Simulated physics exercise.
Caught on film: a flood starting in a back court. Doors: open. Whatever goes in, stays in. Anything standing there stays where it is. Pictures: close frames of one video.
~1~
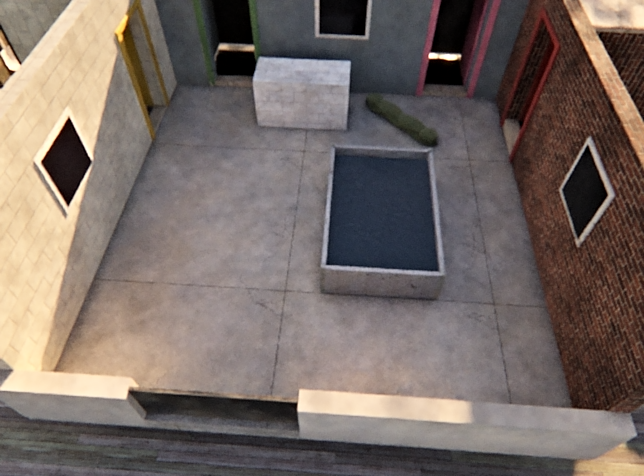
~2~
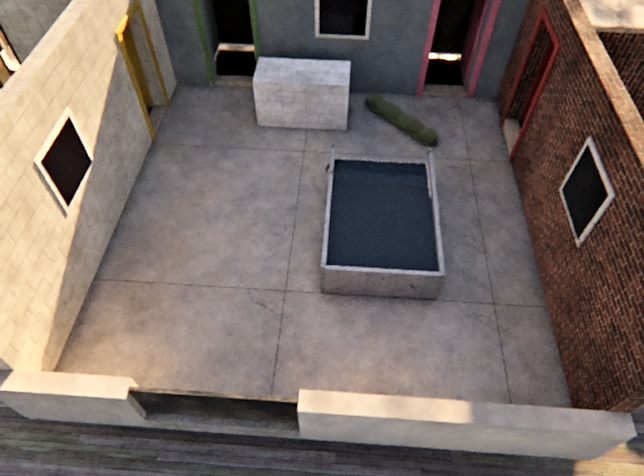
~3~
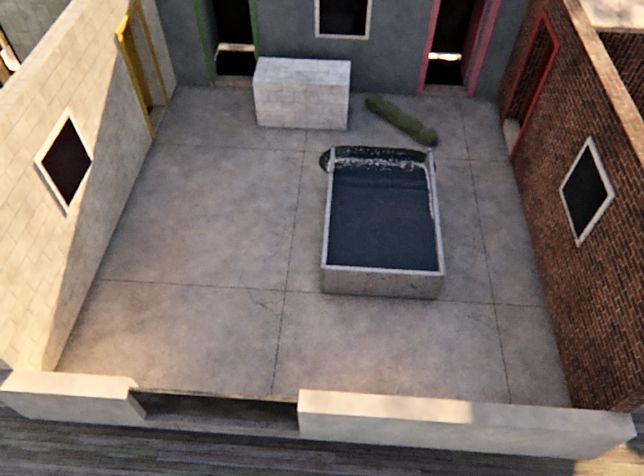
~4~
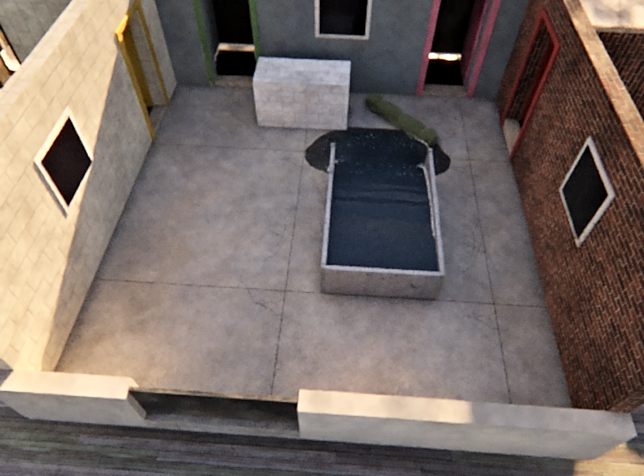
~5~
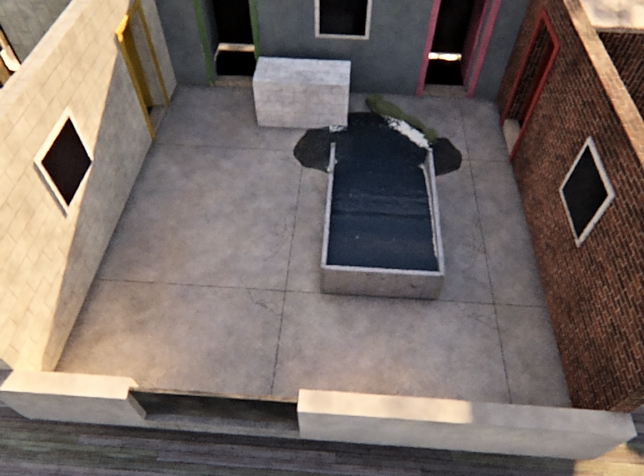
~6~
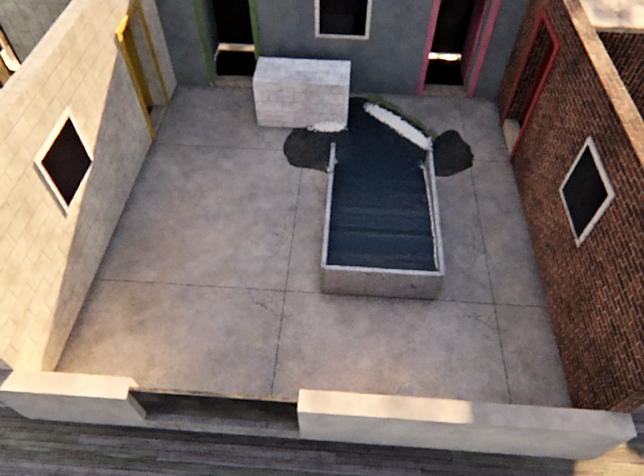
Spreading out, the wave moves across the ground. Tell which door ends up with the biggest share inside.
That would be the yellow door.
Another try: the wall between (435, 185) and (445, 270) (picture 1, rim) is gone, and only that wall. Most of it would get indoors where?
My answer: The door marked pink.
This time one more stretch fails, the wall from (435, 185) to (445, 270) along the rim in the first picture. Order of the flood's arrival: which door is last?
My pick is the yellow one.
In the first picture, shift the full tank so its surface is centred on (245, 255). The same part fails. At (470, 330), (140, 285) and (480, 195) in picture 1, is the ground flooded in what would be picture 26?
Result, in order: Unaffected; unaffected; affected.
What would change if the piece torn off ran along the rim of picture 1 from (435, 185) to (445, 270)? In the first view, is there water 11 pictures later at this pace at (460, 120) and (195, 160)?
So the first point ends up swamped, while the second ends up unwetted.
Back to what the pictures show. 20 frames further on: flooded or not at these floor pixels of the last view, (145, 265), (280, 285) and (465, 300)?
Taking them in turn: Not wetted, not wetted, not wetted.
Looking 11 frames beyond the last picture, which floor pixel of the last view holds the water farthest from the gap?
I'd say near (193, 87).
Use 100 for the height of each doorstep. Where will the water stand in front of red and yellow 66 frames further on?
Near 20 and 160 in a hundred.
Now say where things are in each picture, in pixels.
The first frame shows still water in the water tank at (382, 207).
In the second frame, water pours out on the water tank's far side and has run to a hidden place.
In the third frame, the front is at (326, 158), out from the gap on the water tank's far side.
In the fourth frame, water pours out on the water tank's far side and has run to (324, 138).
In the fifth frame, water pours out on the water tank's far side and has run to (354, 115).
In the sixth frame, water pours out on the water tank's far side and has run to (355, 100).
A moment on, water covers 15 % of the floor; red door not reached, pink door not reached, yellow door not reached, green door not reached.
Next, water covers 30 % of the floor; red door wet at the sill, nothing in, pink door wet at the sill, nothing in, yellow door not reached, green door wet at the sill, nothing in.
Then, water covers 40 % of the floor; red door wet at the sill, nothing in, pink door wet at the sill, nothing in, yellow door some in, green door wet at the sill, nothing in.
Later, water covers 65 % of the floor; red door wet at the sill, nothing in, pink door a trickle in, yellow door a lot in, green door wet at the sill, nothing in.
In the end, water covers 95 % of the floor; red door wet at the sill, nothing in, pink door a trickle in, yellow door a lot in, green door wet at the sill, nothing in; the yellow door has let in the most.
